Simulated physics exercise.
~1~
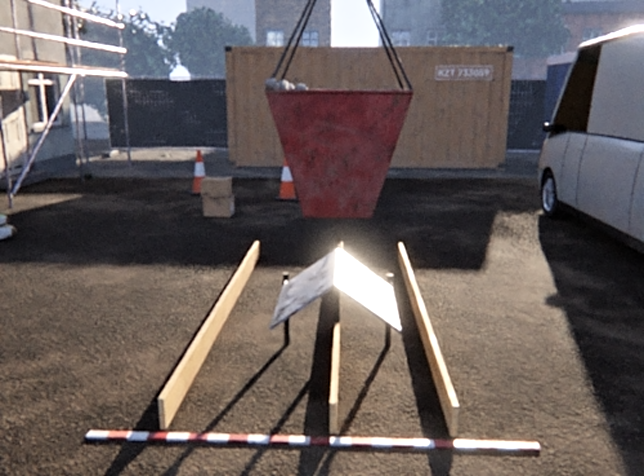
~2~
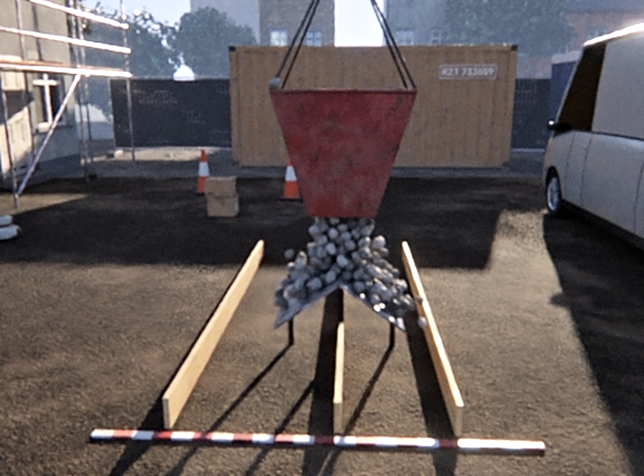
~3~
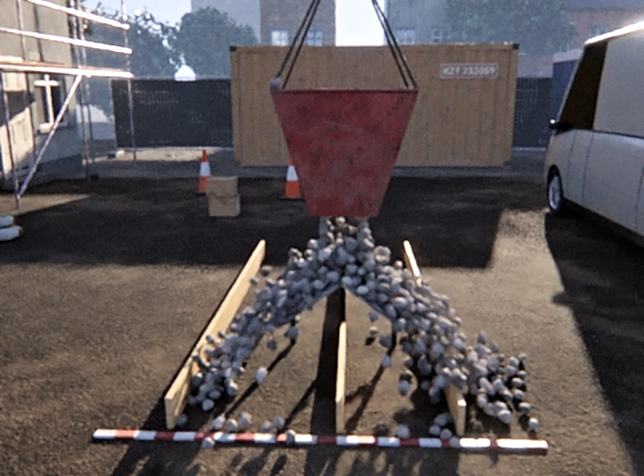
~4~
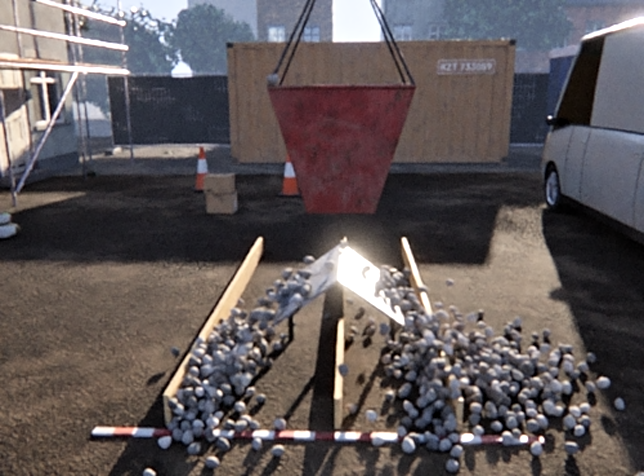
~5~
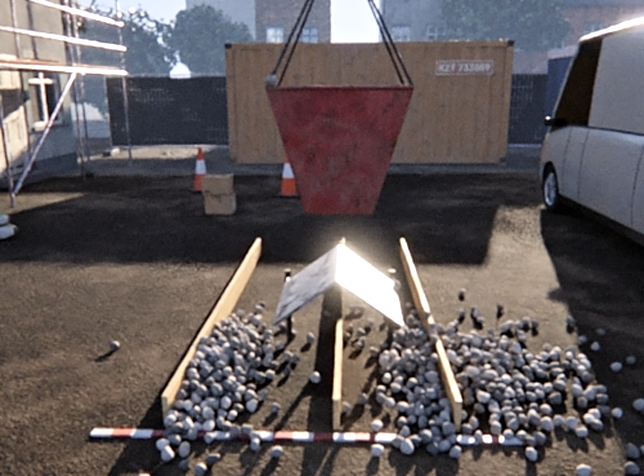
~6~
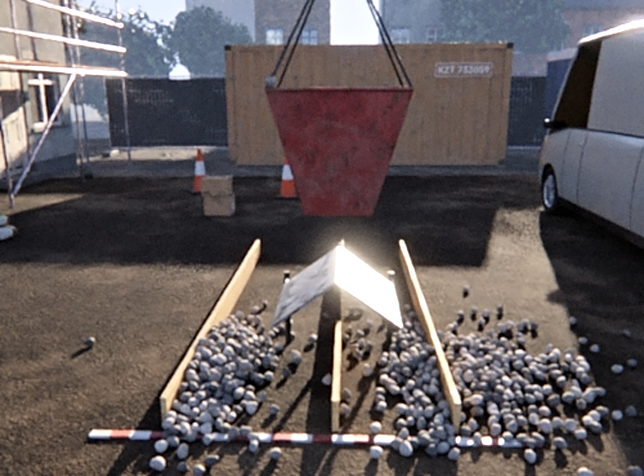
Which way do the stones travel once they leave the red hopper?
The stones move down, falling onto the sloping steel and then to the ground.
